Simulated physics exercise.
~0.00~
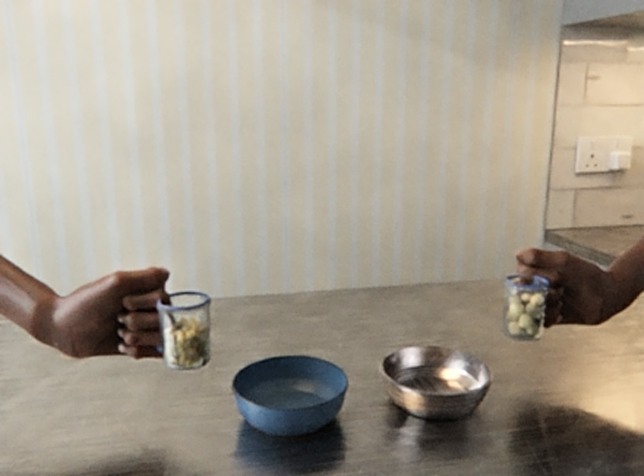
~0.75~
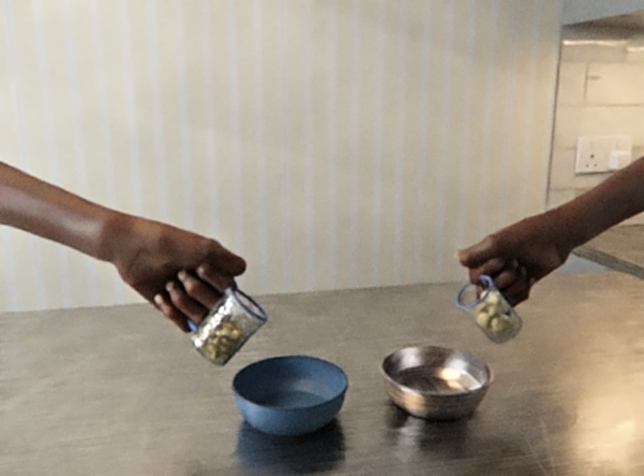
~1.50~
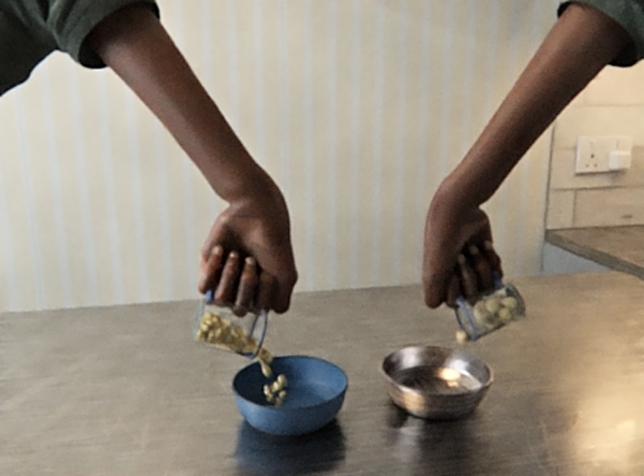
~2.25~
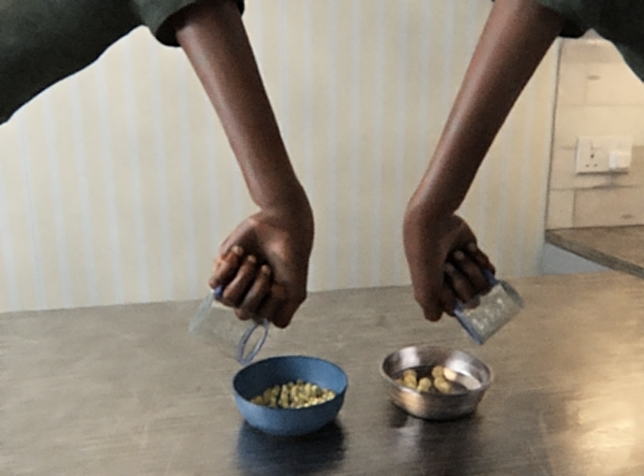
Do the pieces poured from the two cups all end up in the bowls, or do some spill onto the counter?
They all end up in the bowls, with every piece from the left cup in the blue bowl and every piece from the right cup in the metal one.
